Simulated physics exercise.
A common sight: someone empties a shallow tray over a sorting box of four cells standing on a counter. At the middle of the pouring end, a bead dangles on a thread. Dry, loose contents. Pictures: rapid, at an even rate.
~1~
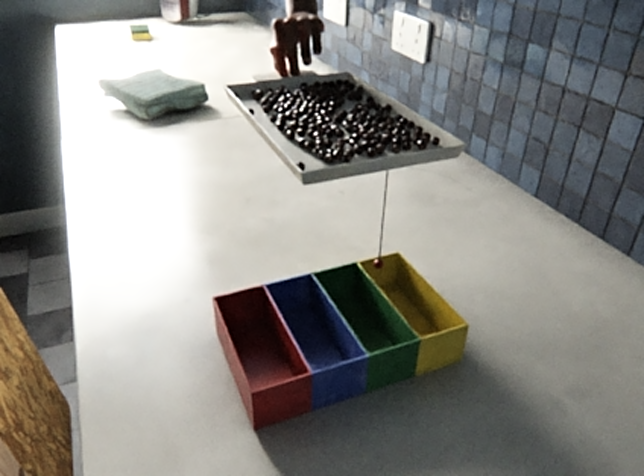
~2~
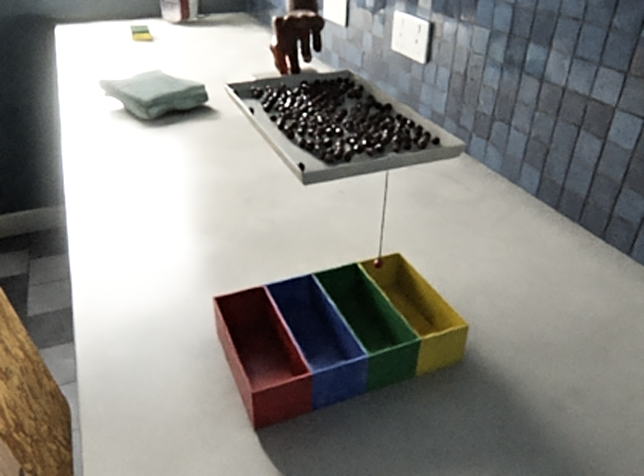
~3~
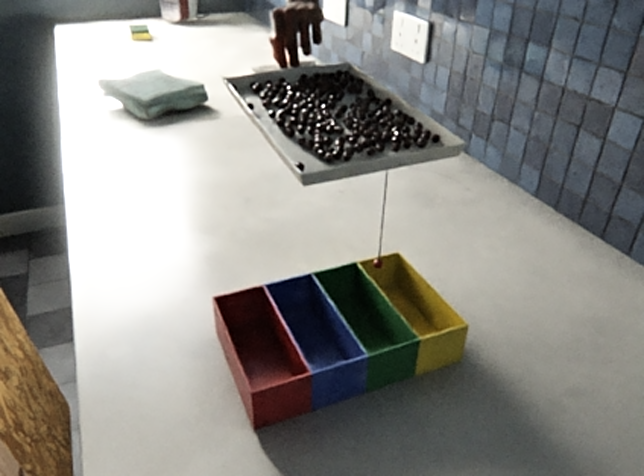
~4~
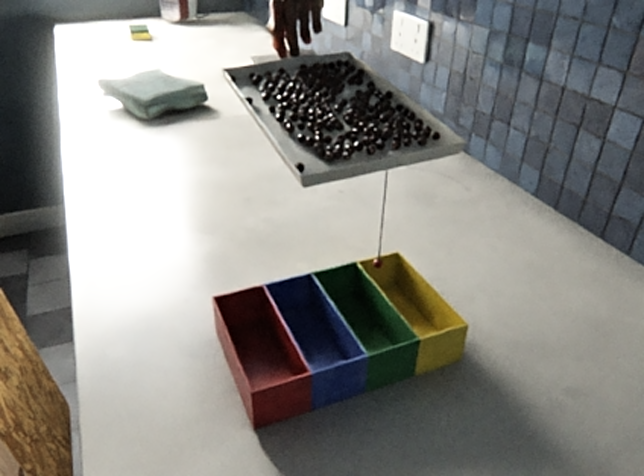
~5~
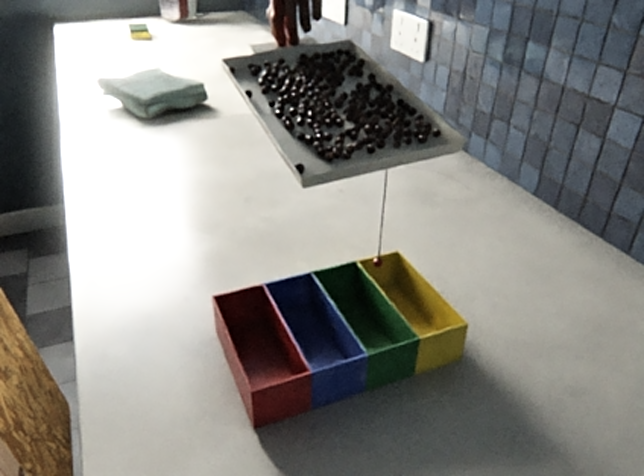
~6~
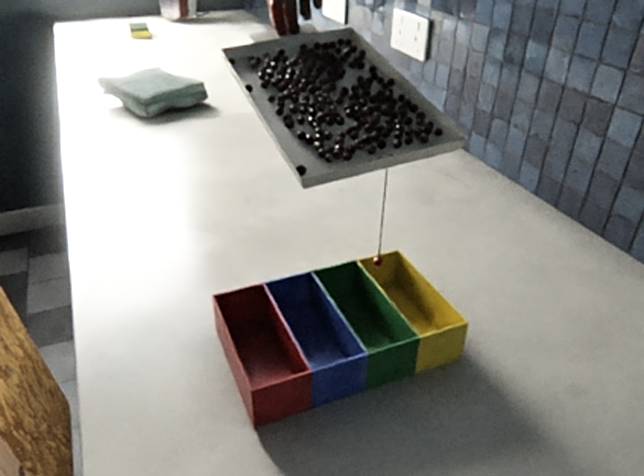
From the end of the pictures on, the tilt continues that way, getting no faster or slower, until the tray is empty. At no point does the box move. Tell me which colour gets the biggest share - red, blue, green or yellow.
The biggest share goes to blue.
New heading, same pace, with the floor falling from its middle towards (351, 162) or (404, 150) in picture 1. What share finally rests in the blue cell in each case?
In turn some 40 and 0 per cent.
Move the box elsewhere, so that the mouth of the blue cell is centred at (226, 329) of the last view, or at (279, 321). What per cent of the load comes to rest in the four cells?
Result, in turn: 80 %, 100 %.
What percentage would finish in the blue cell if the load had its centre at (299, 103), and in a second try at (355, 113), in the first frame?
First try 60 %, second try 60 %.
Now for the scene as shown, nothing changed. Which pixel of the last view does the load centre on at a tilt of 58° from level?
Load centre: Approx. (347, 153).
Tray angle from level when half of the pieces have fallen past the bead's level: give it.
Close to 80 degrees, I reckon.
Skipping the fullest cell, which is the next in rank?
Just behind the top cell comes the green one.
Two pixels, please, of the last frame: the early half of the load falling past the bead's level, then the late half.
I'd say around (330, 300) at first, then around (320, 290).
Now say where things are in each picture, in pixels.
The first frame shows corners of the pouring end at (304, 170) and (461, 143), level; middle of the load at (340, 117), chocolate balls; bead on its thread at (379, 264); red cell at (282, 398); blue cell at (340, 379); green cell at (393, 362); yellow cell at (442, 346).
The second frame shows corners of the pouring end at (304, 171) and (461, 143), level; middle of the load at (340, 116).
The third frame shows corners of the pouring end at (304, 172) and (461, 142), tipped barely, lowest at the left corner; middle of the load at (340, 112).
The fourth frame shows corners of the pouring end at (303, 174) and (461, 141), tipped a little, lowest at the left corner; middle of the load at (340, 106).
The fifth frame shows corners of the pouring end at (303, 175) and (462, 139), tipped a little, lowest at the left corner; middle of the load at (340, 100).
The sixth frame shows corners of the pouring end at (303, 176) and (463, 137), tipped a little, lowest at the left corner; middle of the load at (341, 95), about half on the move; red cell at (282, 396); blue cell at (339, 377); green cell at (392, 360); yellow cell at (441, 344).
Soon, tray tipped steeply; most on the tray; a small part in the blue cell; a stray few in the green cell; a stray few in the red cell; a stray few in the yellow cell; a small part falling or outside the box.
A while on, tray tipped right over; a stray few on the tray; about half in the blue cell; about a third in the green cell; a small part in the yellow cell; a stray few in the red cell; a small part falling or outside the box.
Towards the end, tray tipped past a quarter turn; about half in the blue cell; about a third in the green cell; a small part in the yellow cell; a stray few in the red cell; a small part falling or outside the box.
Finally, tray tipped past a quarter turn; about half in the blue cell; about a third in the green cell; a small part in the yellow cell; a stray few in the red cell; a small part outside the box.
